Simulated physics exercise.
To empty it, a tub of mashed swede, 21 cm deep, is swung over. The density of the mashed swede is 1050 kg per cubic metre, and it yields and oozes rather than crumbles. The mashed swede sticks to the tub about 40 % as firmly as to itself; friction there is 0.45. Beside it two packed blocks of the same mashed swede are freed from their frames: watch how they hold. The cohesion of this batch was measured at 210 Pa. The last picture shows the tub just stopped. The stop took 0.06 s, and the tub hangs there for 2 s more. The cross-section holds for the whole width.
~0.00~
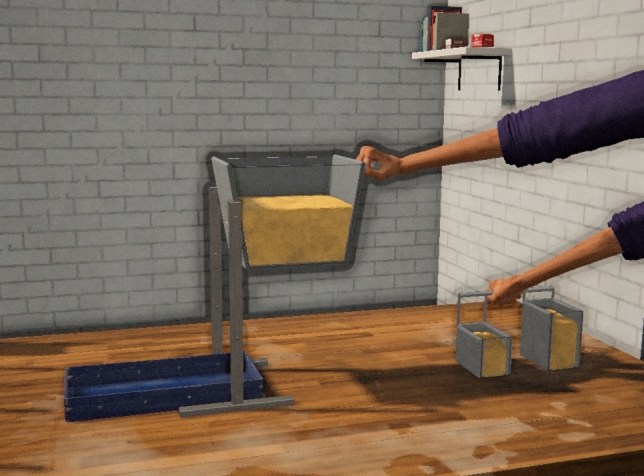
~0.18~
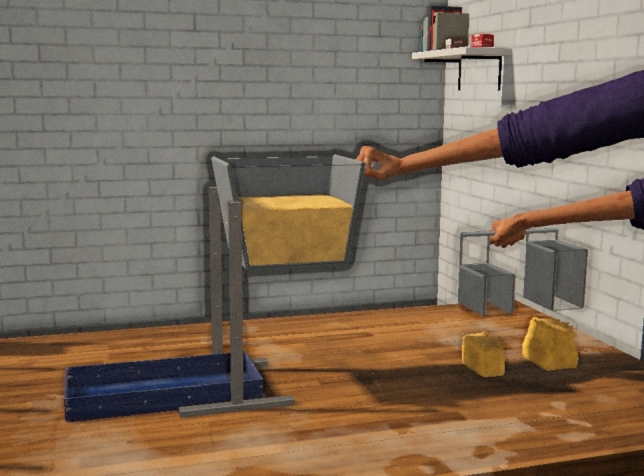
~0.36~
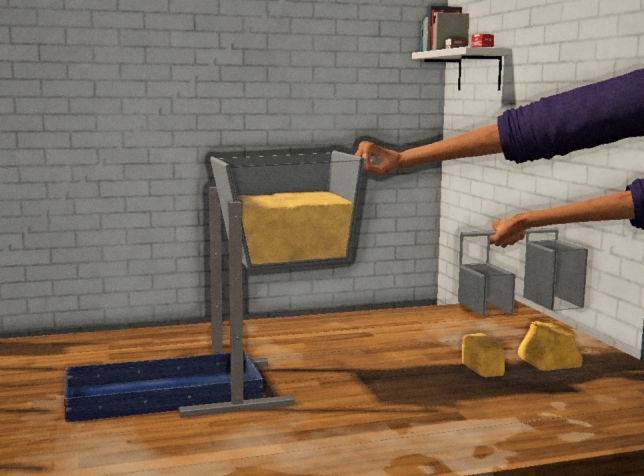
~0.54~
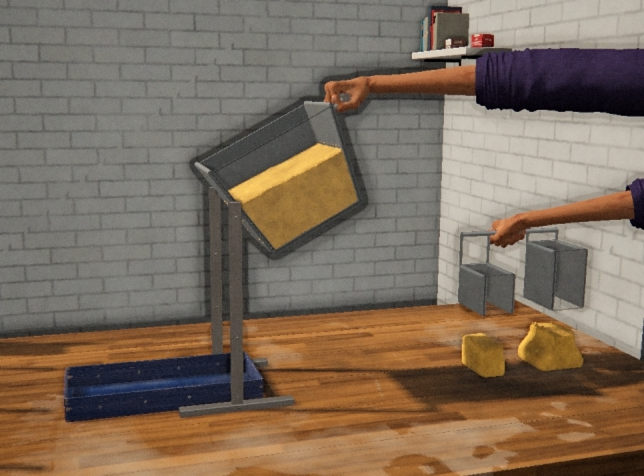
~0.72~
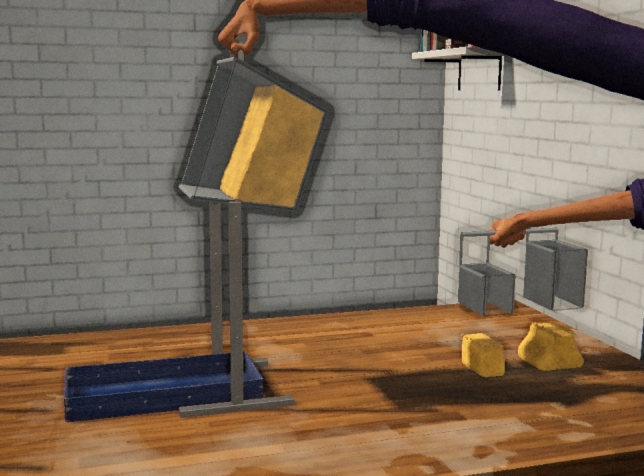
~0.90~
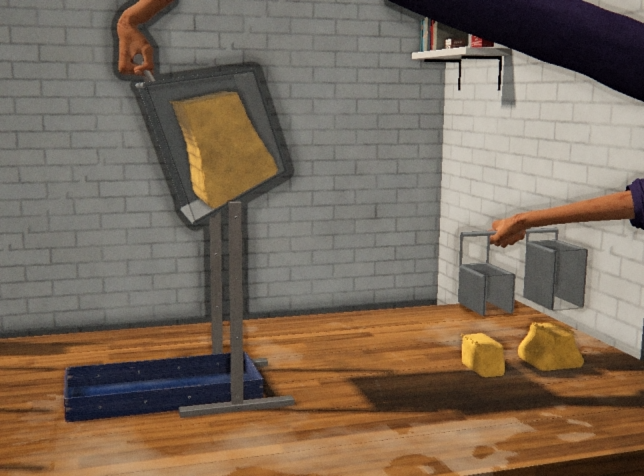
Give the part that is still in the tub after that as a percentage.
About 0 %.
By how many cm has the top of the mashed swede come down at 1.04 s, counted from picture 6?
Roughly 13 cm.
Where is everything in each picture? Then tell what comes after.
The first picture shows handle-side rim at (361, 164), tilt 0 degrees; crest of the mashed swede at (250, 209); block heights 7.7 cm, 12 cm (left to right).
The second picture shows handle-side rim at (361, 164), tilt 0 degrees; crest of the mashed swede at (250, 209); block heights 7.5 cm, 10 cm (left to right).
The third picture shows handle-side rim at (360, 159), tilt 2 degrees; crest of the mashed swede at (345, 203); block heights 7.4 cm, 9.0 cm (left to right).
The fourth picture shows handle-side rim at (329, 106), tilt 28 degrees; crest of the mashed swede at (338, 152); block heights 7.4 cm, 8.8 cm (left to right).
The fifth picture shows handle-side rim at (234, 62), tilt 72 degrees; crest of the mashed swede at (275, 89); block heights 7.4 cm, 8.8 cm (left to right).
The sixth picture shows handle-side rim at (145, 88), tilt 108 degrees; crest of the mashed swede at (233, 93); block heights 7.4 cm, 8.8 cm (left to right).
After 1.04 s, the tub is at 108 degrees and holds 45 %.
After 1.21 s, the tub is at 108 degrees and holds 0 %.
After 1.38 s, the tub is at 108 degrees and holds 0 %.
After 1.55 s, the tub is at 108 degrees and holds 0 %.
After 2.90 s, the tub is at 108 degrees and holds 0 %.
